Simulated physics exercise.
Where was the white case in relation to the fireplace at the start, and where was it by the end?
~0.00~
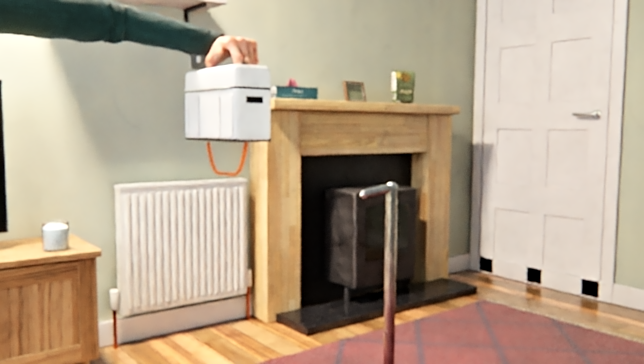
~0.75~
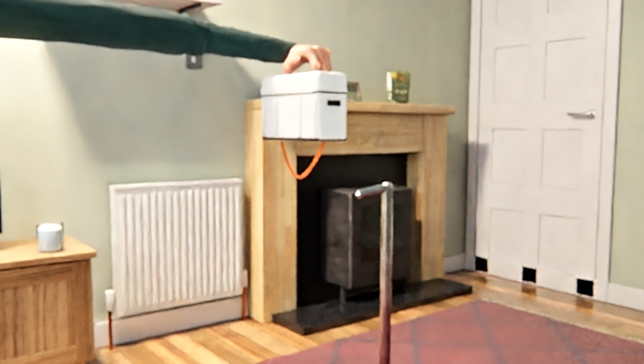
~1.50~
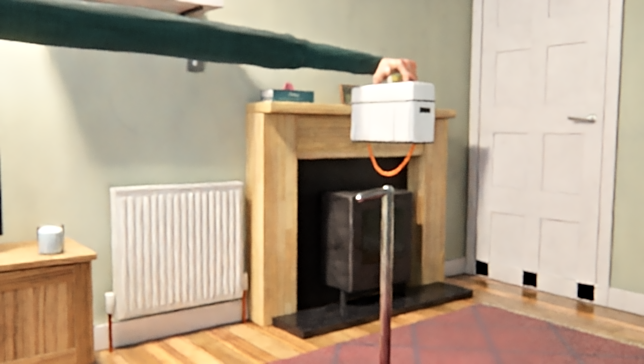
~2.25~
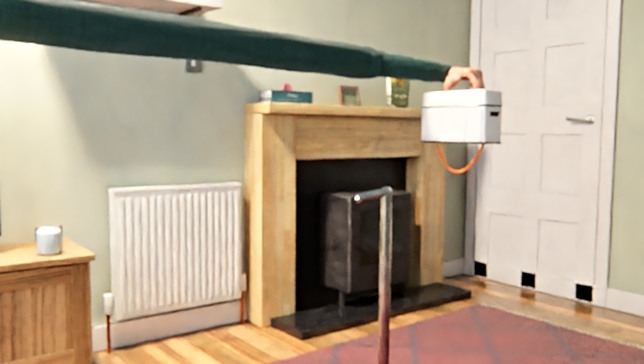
At the start the white case was held by the left end of the fireplace, near the radiator. By the end it was past the fireplace's right side, in front of the left part of the white door.
